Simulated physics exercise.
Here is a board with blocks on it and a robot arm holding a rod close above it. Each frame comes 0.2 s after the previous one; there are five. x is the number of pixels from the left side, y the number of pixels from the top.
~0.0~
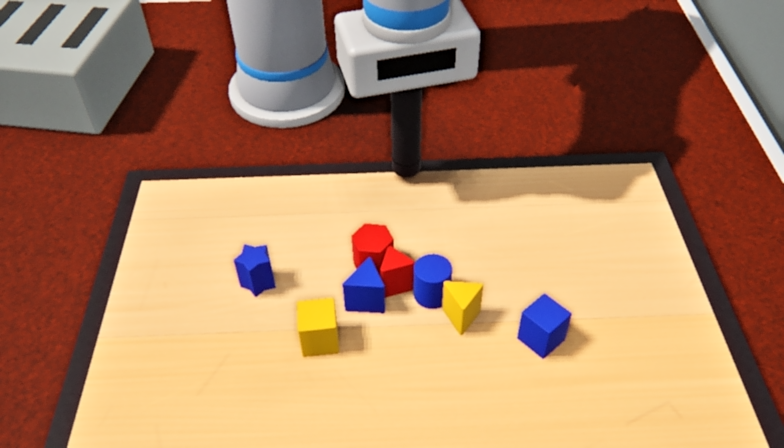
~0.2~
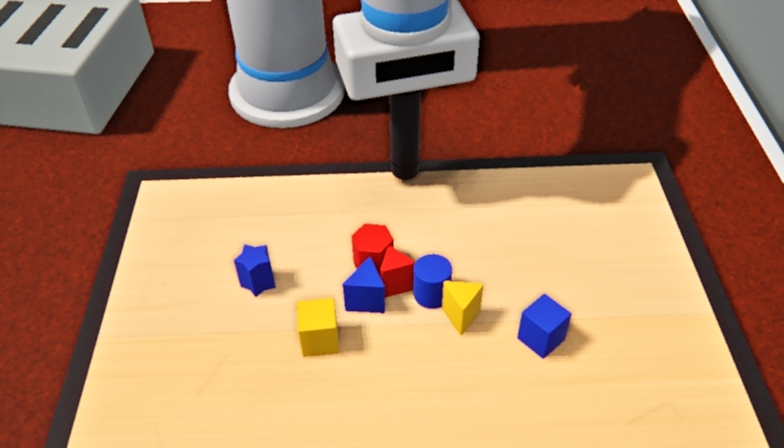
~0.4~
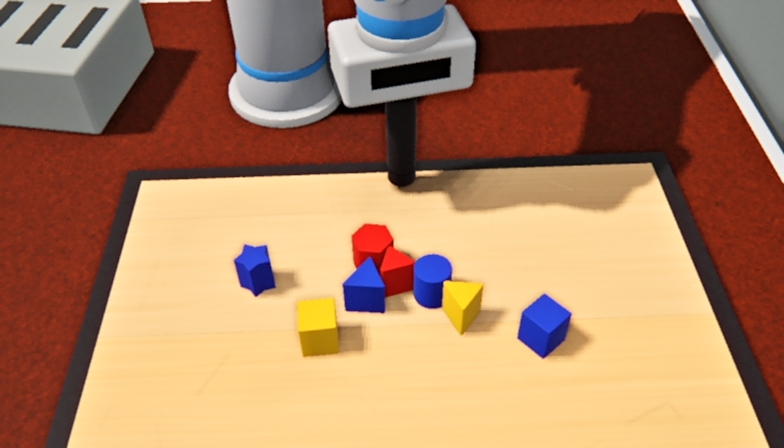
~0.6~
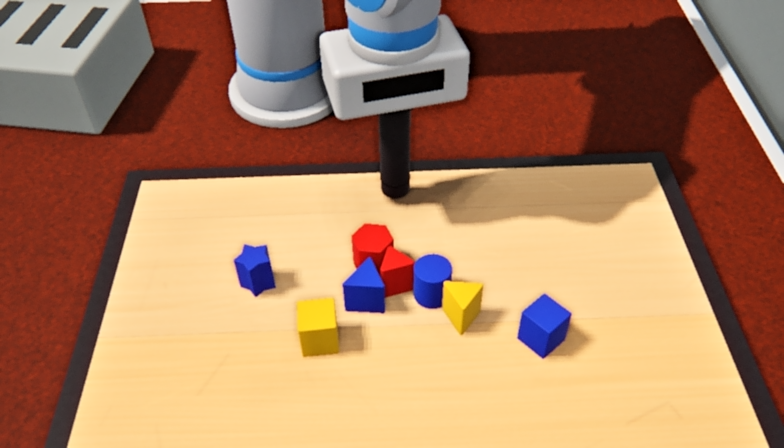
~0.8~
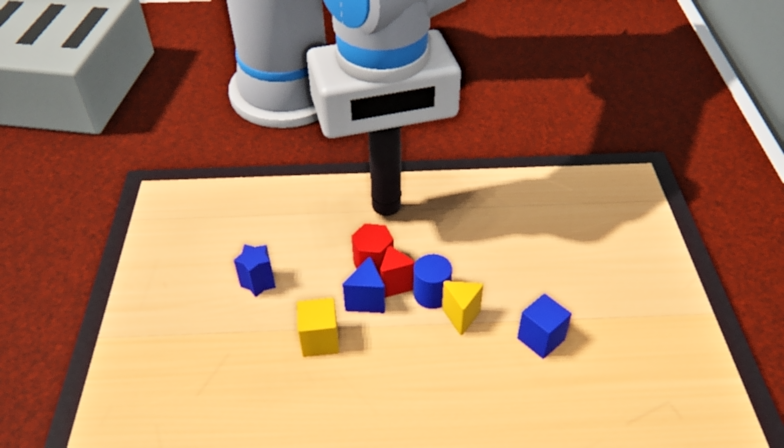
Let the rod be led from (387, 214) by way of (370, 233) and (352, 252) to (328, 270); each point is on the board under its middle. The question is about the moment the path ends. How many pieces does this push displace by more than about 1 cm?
I'd say just one block gets shifted by more than about 1 cm.
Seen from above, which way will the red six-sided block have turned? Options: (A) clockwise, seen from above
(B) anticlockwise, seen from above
B (anticlockwise, seen from above)
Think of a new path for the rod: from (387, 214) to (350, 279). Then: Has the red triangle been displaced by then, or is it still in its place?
Once the rod is done, the red triangle is in a new spot.
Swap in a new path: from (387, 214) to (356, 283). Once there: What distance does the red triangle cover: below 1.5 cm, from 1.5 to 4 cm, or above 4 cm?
The block winds up 1.5 to 4 cm from where it is now.
What follows on the original path. Halfway along, rod (361, 236); red six-sided block (372, 241).
At the end, rod (327, 263); blue triangle (366, 281), turned 15° clockwise; red six-sided block (367, 249), turned 50° anticlockwise; red triangle unmoved.
